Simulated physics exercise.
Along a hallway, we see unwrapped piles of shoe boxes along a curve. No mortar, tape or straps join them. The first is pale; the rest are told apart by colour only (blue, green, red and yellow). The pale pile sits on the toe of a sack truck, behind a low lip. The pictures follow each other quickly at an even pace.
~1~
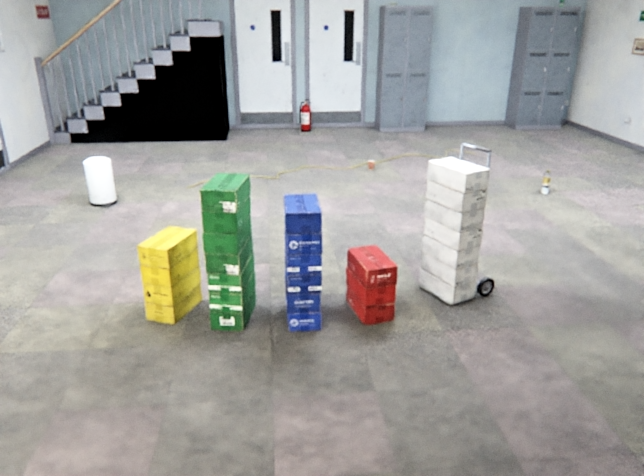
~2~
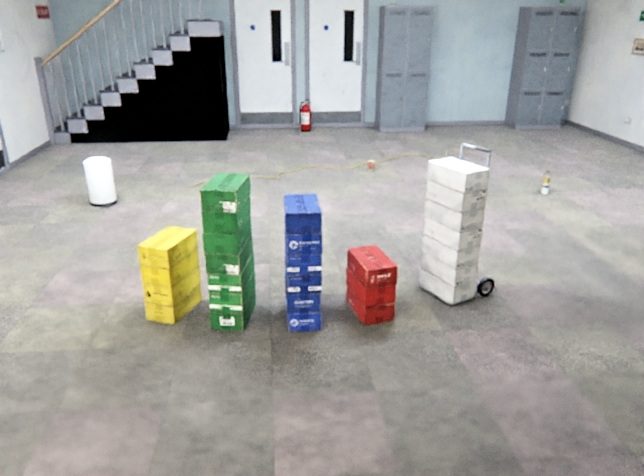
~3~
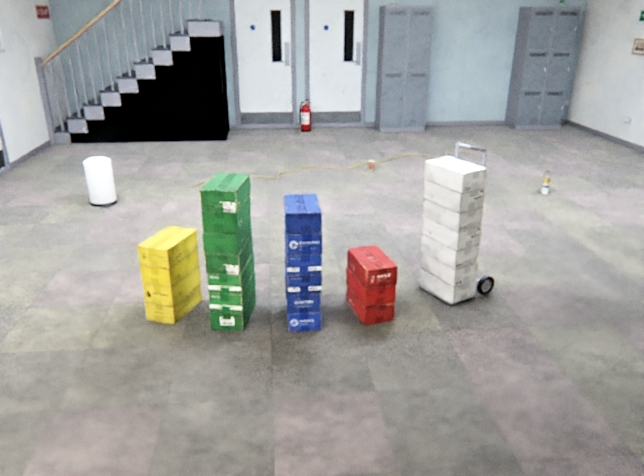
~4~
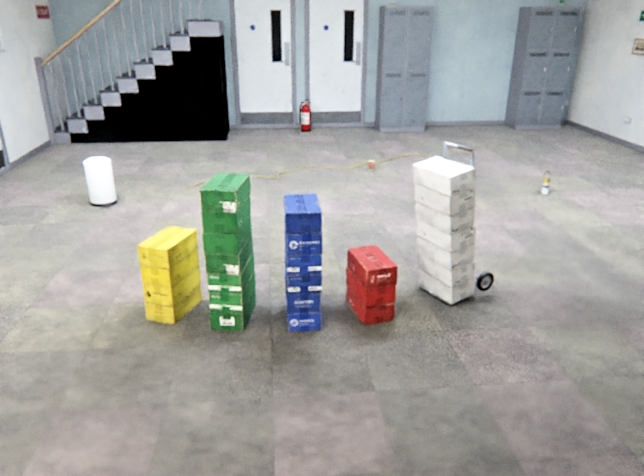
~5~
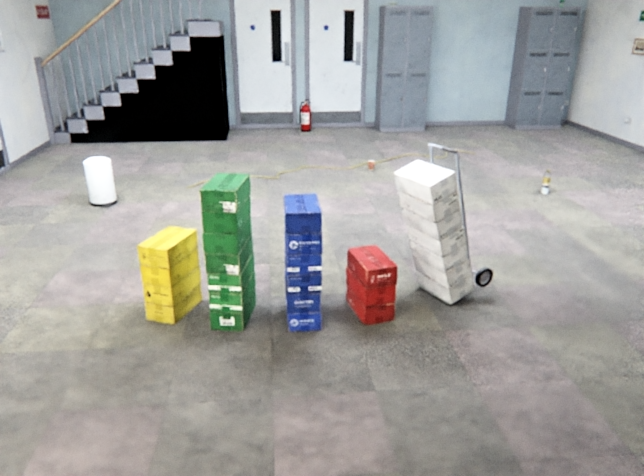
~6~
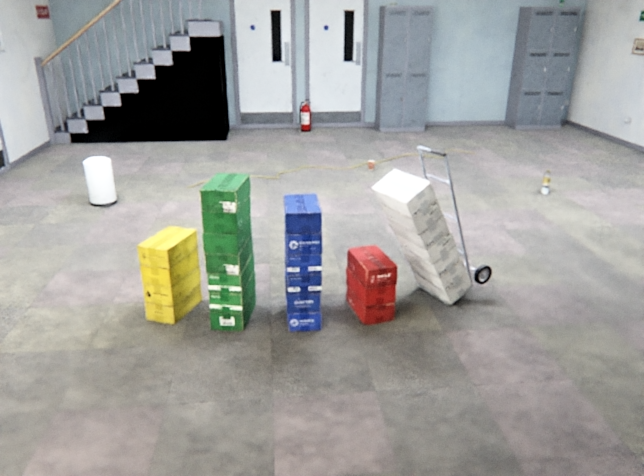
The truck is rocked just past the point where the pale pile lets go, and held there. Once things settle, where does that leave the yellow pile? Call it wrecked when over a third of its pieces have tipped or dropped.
It keeps nearly all its pieces up.
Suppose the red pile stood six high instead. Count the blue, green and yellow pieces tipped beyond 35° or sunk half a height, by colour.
Pile by pile, blue 6, green 7, yellow 4.
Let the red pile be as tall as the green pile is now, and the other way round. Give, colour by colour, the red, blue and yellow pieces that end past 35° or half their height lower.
The counts are red 6, blue 6, yellow 0.
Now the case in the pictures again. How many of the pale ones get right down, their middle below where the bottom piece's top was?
The count is 3.
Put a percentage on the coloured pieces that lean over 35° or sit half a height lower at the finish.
It is close to 0 per cent.
Shortly afterwards, 7 of the pale pile down; none of the 4 yellow boxes down (0 of 20 in all colours); top yellow box unmoved.
Next, 7 of the pale pile down; none of the 4 yellow boxes down (0 of 20 in all colours); top yellow box unmoved; top red box half its height from its place.
Some moments later, 7 of the pale pile down; none of the 4 yellow boxes down (0 of 20 in all colours); top yellow box unmoved; top red box tilted a little.
In the end, 7 of the pale pile down; none of the 4 yellow boxes down (0 of 20 in all colours); top yellow box unmoved; top red box tilted a little. From the last view, middles, top yellow box near (169, 247), top red box near (355, 269).
